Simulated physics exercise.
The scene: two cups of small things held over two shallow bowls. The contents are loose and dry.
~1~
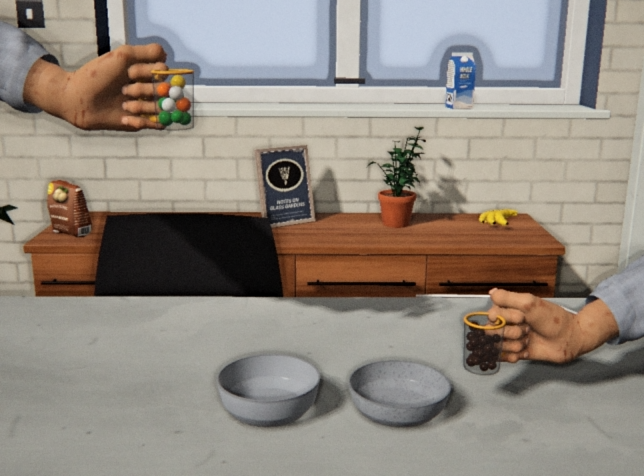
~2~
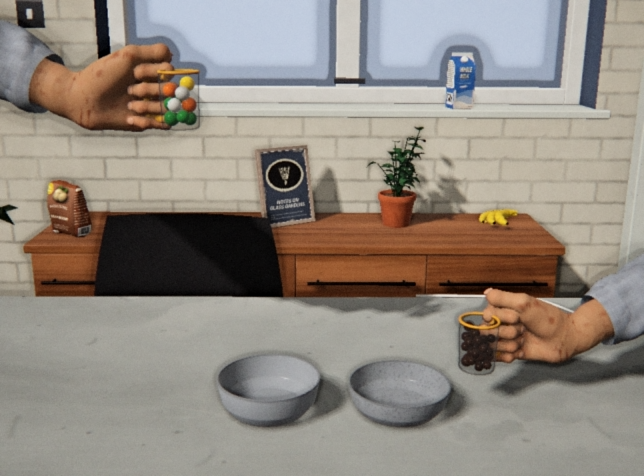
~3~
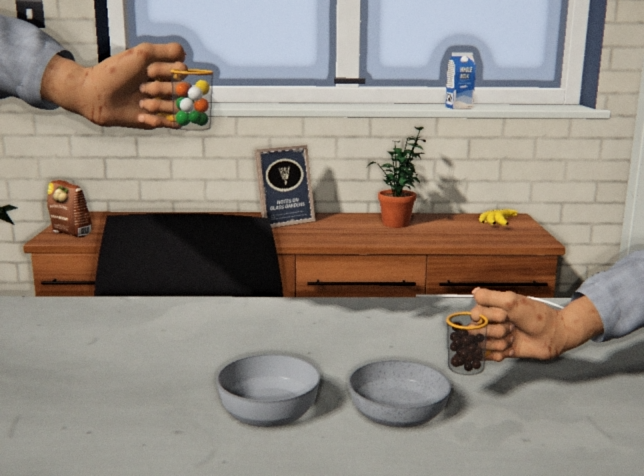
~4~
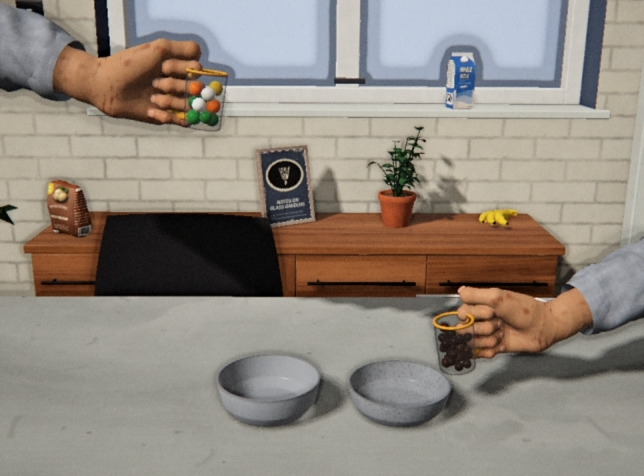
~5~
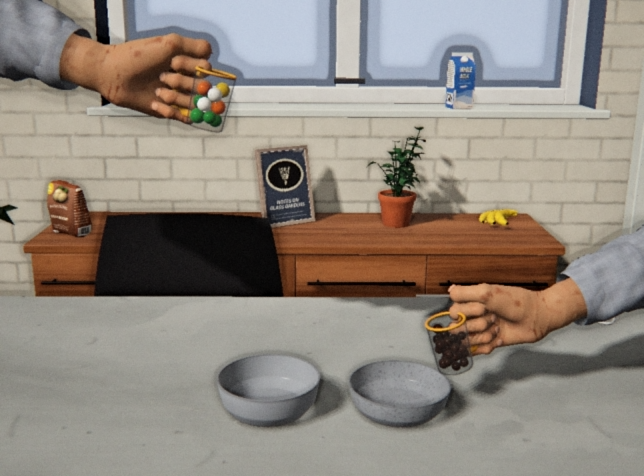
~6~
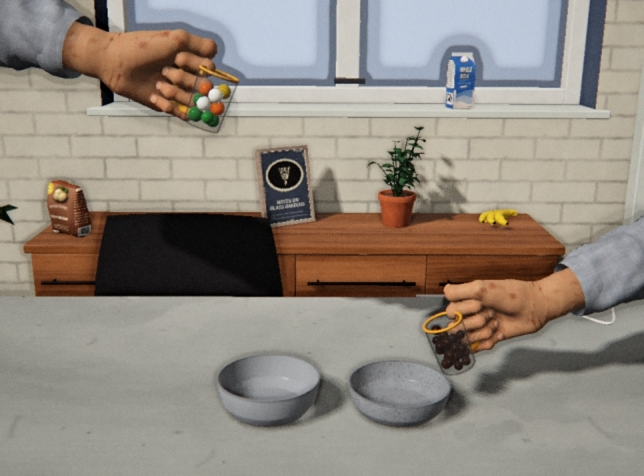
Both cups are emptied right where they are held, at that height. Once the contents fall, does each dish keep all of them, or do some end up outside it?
In order: Left dish: Partial capture; right dish: Full capture.
Then, 0.31 s later than the last frame, left, every one still in the cup; right, every one still in the cup.
Then, 0.70 s later than the last frame, left, every one still in the cup; right, every one still in the cup.
Then, 1.12 s later than the last frame, left, roughly half still in the cup, roughly half in the air; right, roughly half still in the cup, roughly a third in the dish, about a tenth in the air.
When it is over, left, roughly half in the dish, roughly half outside the dish; right, every one in the dish, not one outside the dish.
